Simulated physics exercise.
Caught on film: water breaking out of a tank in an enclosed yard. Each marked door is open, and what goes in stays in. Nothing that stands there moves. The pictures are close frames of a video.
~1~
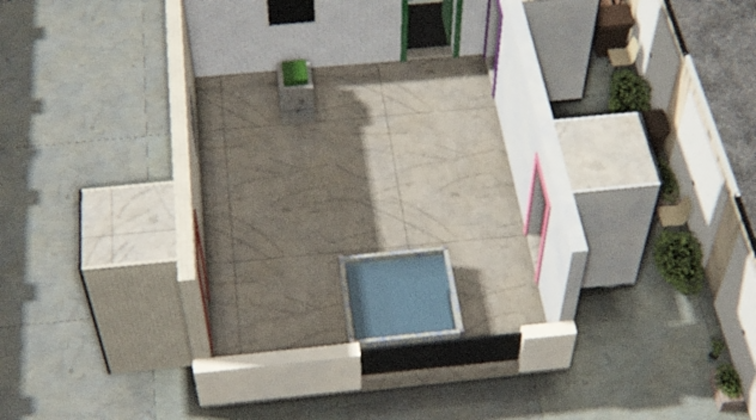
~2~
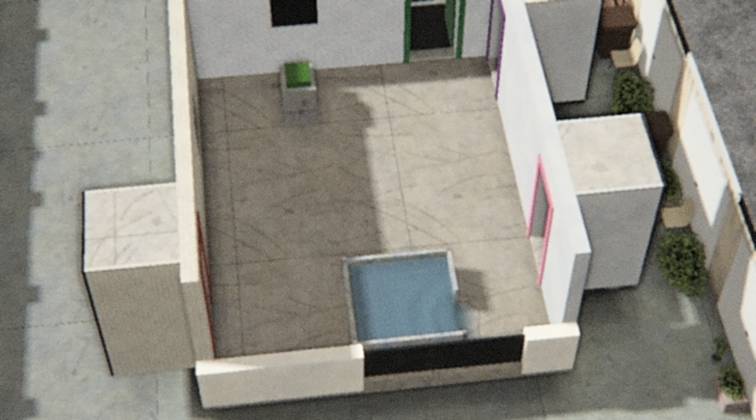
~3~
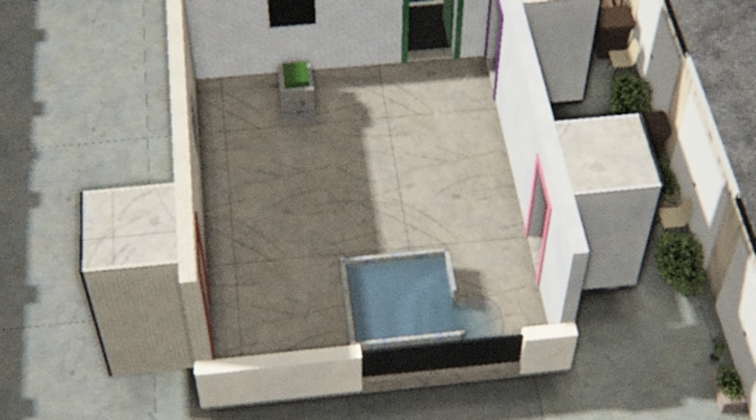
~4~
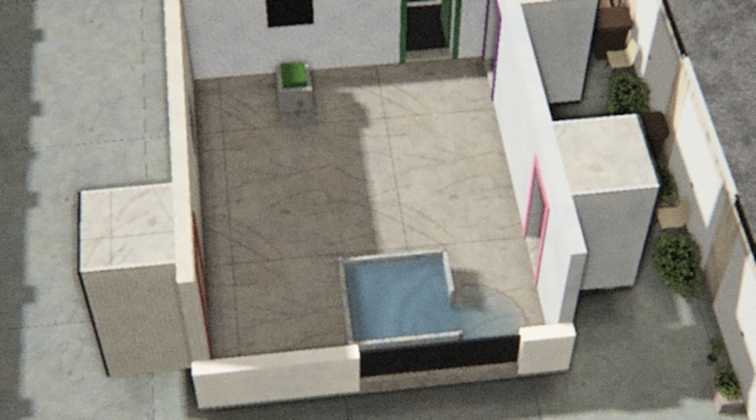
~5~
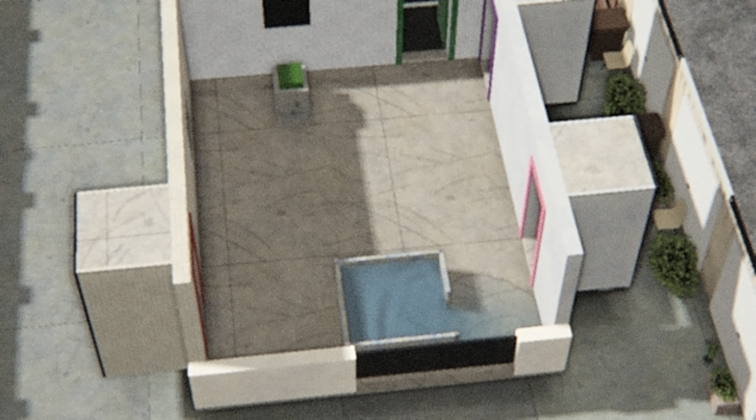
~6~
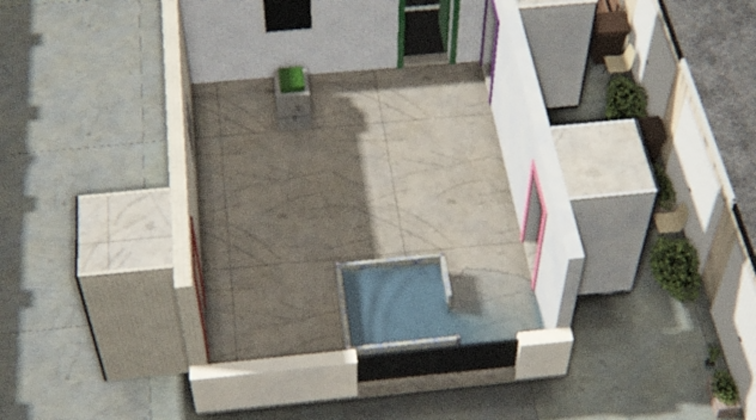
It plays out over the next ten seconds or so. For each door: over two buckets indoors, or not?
One by one: The red door admits no more than that; the purple door admits no more than that; the green door lets in a lot; the pink door lets in a lot.
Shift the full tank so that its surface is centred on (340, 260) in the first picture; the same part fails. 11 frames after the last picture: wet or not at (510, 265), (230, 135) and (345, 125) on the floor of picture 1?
One after the other: Flooded, no water, no water.
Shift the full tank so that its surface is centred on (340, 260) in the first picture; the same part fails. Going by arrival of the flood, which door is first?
That is the door marked pink.
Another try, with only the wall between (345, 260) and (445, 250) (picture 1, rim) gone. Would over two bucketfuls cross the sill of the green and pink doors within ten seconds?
My reading: Green is over, pink lets less in.
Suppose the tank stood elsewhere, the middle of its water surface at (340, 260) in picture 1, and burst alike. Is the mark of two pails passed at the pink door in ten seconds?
Pink lets more in.
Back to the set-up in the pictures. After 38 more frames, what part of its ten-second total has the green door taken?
I make it 55 per cent.
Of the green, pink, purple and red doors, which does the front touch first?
The pink door.
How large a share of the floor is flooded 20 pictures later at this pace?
I make it 35 per cent.
A moment on, water covers 5 % of the floor; the red door not reached, the purple door not reached, the green door not reached, the pink door wet at the sill, nothing in.
Next, water covers 15 % of the floor; the red door not reached, the purple door not reached, the green door not reached, the pink door under two buckets in.
Then, water covers 35 % of the floor; the red door not reached, the purple door wet at the sill, nothing in, the green door not reached, the pink door over two buckets in.
Later, water covers 55 % of the floor; the red door wet at the sill, nothing in, the purple door wet at the sill, nothing in, the green door over two buckets in, the pink door over two buckets in.
In the end, water covers 75 % of the floor; the red door wet at the sill, nothing in, the purple door wet at the sill, nothing in, the green door over two buckets in, the pink door over two buckets in.
